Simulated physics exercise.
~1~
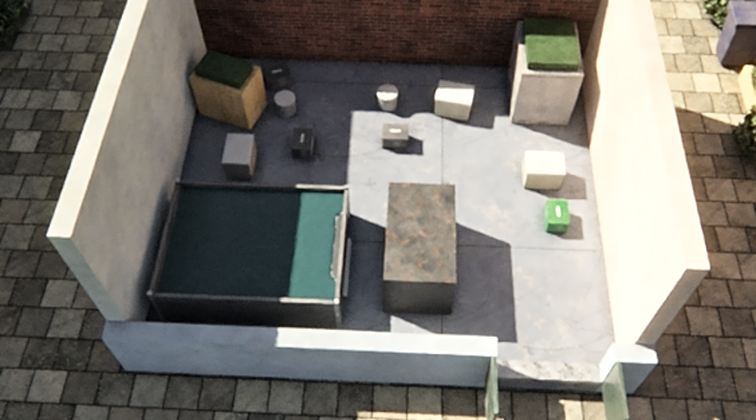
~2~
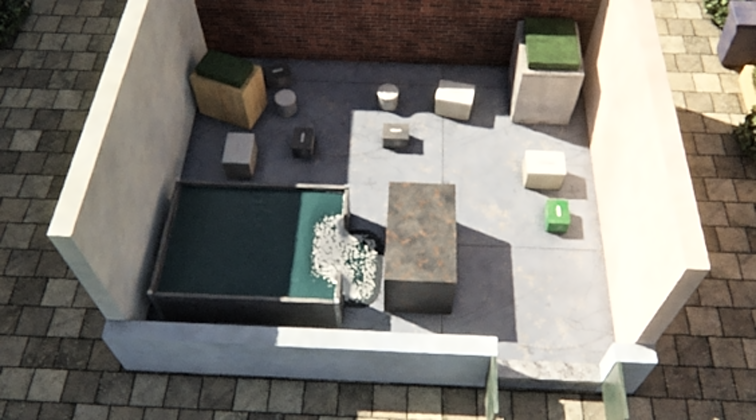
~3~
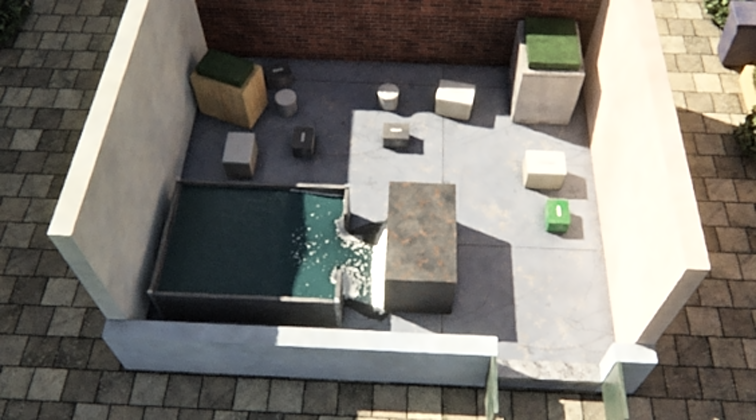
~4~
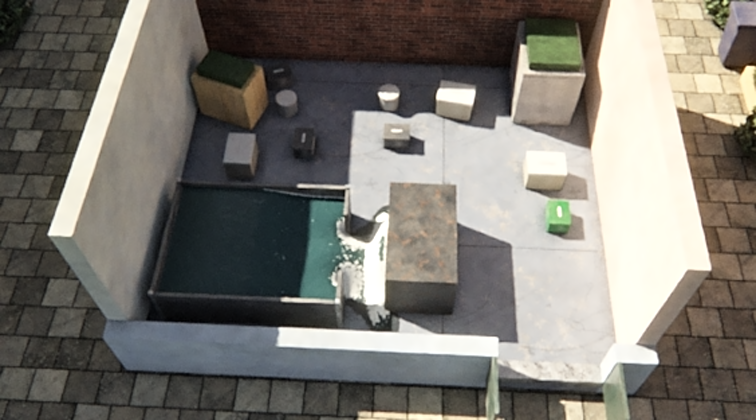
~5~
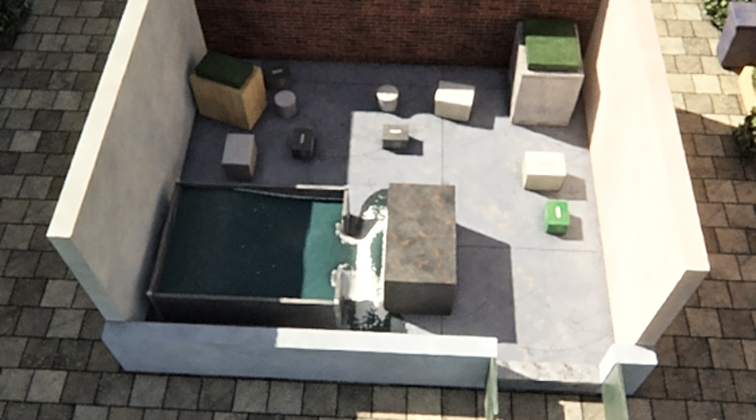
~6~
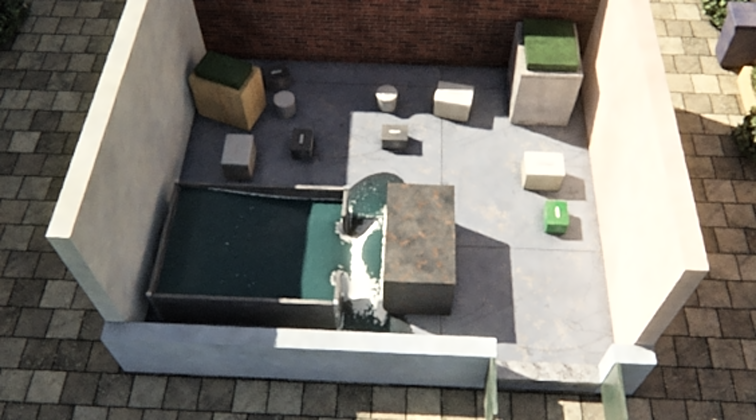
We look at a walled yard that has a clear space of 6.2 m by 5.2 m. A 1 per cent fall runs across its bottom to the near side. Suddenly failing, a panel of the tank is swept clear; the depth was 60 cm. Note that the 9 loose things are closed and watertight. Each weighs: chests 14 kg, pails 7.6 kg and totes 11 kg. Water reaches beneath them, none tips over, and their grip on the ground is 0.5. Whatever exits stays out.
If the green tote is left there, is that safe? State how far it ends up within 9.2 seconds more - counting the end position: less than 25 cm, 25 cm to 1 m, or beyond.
Its move will be negligible.
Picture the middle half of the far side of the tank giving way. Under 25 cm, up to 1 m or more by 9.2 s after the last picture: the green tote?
Then the green tote travels far.
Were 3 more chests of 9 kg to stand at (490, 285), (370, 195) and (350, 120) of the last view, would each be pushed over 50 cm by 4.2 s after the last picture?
In order: Below it, above it, above it.
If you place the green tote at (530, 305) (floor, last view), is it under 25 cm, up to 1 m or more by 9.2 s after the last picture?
Outcome: It is shifted a bit.
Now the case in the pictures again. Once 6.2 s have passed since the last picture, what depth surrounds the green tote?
Roughly 5 cm deep.
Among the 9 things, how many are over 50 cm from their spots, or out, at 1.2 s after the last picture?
By that point, 1.
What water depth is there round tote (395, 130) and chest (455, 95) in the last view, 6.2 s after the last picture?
About 6 and 5 cm.
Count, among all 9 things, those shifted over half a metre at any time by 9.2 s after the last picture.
Counting them up, I find 4.
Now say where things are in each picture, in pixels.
In the first picture, the green tote at (558, 212), on the bottom; water covers 3.8 m2; 0 of 9 have shifted.
In the second picture, the green tote at (558, 211) rests on the ground; 4.4 m2 under water; 0 of 9 have shifted.
In the third picture, the green tote at (559, 211), on the bottom; water covers 4.6 m2; 0 of 9 have shifted.
In the fourth picture, the green tote at (559, 212) rests on the ground; 4.7 m2 under water; 0 of 9 have shifted.
In the fifth picture, the green tote at (558, 213) rests on the ground; 5.1 m2 under water; 0 of 9 have shifted.
In the sixth picture, the green tote at (557, 213) rests on the ground; 5.8 m2 under water; 0 of 9 have shifted.
Then, 1.2 s after the last picture the green tote is near (557, 213), 0.0 m from its start, aground; 0 of 9 are out; 0 afloat.
Then, 3.8 s after the last picture the green tote is near (557, 213), 0.0 m from its start, aground; 0 of 9 are out; 2 afloat.
Then, 6.2 s after the last picture the green tote is near (557, 213), 0.0 m from its start, aground; 0 of 9 are out; 1 afloat.
Then, 9.2 s after the last picture the green tote is near (557, 213), 0.0 m from its start, aground; 0 of 9 are out; 2 afloat.
